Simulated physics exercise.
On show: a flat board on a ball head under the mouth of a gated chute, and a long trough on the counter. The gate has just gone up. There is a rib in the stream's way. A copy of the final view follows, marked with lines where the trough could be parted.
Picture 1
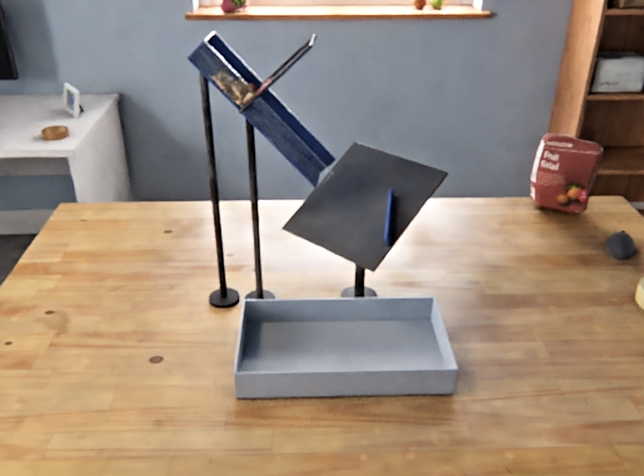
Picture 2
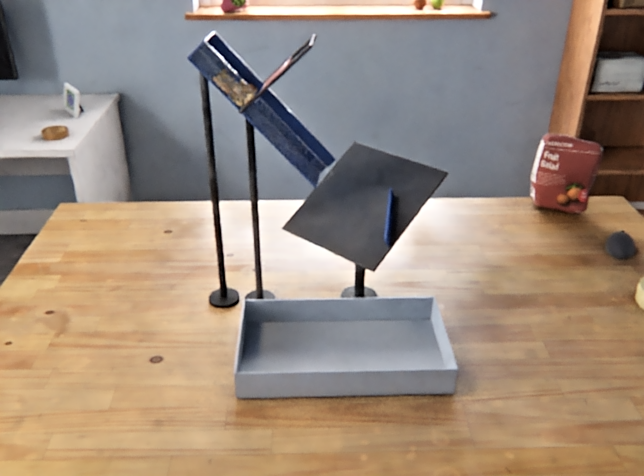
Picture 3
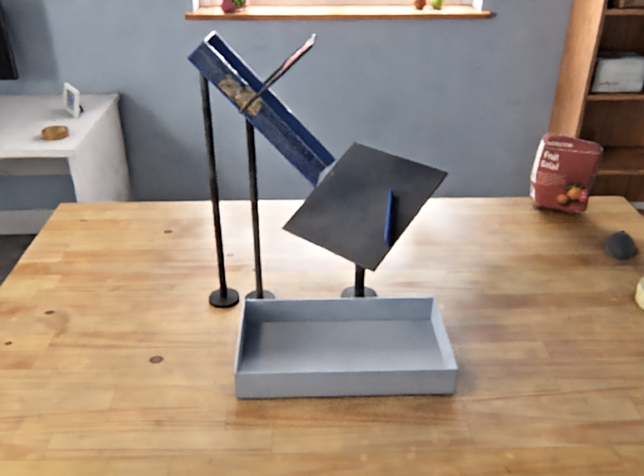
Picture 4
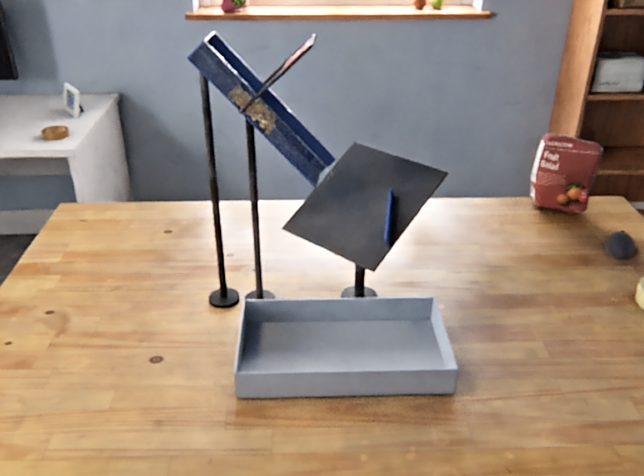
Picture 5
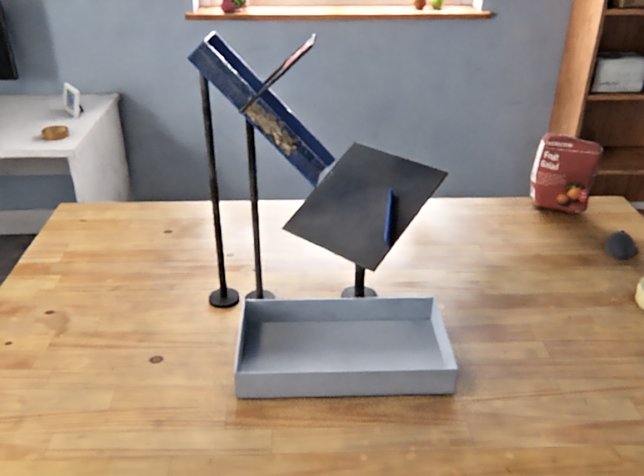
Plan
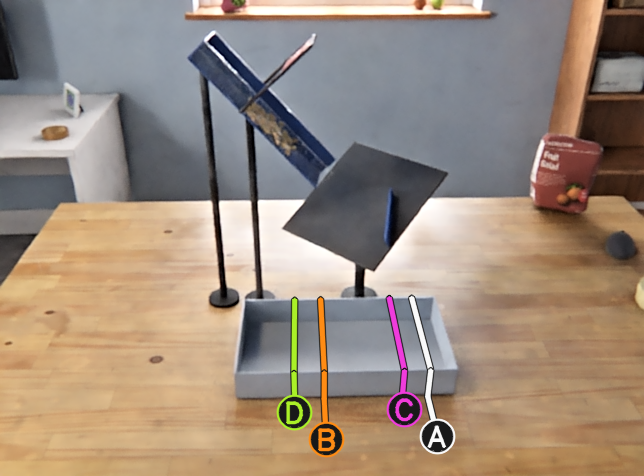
A small tan mass slides slowly down a dark blue sloping chute, rightward and downward, passing beneath a raised thin bar and spreading into a longer streak, while the camera stays still. Below the chute's lower end, a tilted dark grey board carries an upright blue strip, above an empty grey tray. The wooden table is seen from slightly above, with a red packet at right against a grey-blue wall.
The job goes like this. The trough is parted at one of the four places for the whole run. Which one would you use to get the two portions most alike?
Line B.
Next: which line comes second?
It is D.
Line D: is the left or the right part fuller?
The right side.
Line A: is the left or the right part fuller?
Left.
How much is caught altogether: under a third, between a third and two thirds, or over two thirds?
It is over two thirds.
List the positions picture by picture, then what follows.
Load behind the gate near (238, 87), dried chickpeas; lip of the chute near (318, 181), sloping fairly steeply, in the first picture.
Middle of the board near (363, 201), tilted fairly steeply; middle of its low edge near (325, 248); of its high edge near (399, 156), in the second picture.
Front corners of the trough near (235, 373) and (457, 368), empty; front of the load near (259, 107), in the third picture.
Middle of the load near (257, 109); its front near (273, 126), close to a third of the way to the lip; rib from (390, 188) to (385, 239), in the fourth picture.
Middle of the load near (268, 124); its front near (293, 147), close to two thirds of the way to the lip, in the fifth picture.
On the marked copy, line A crosses the front rim at (430, 369); line B crosses the front rim at (324, 371); line C crosses the front rim at (404, 369); line D crosses the front rim at (294, 372).
With A, of what is caught, the whole lot on the left of the divider, none at all on the right.
With B, of what is caught, close to a third on the left of the divider, close to two thirds on the right.
With C, of what is caught, all but a few on the left of the divider, only a few on the right.
With D, of what is caught, a small share on the left of the divider, the bulk on the right.
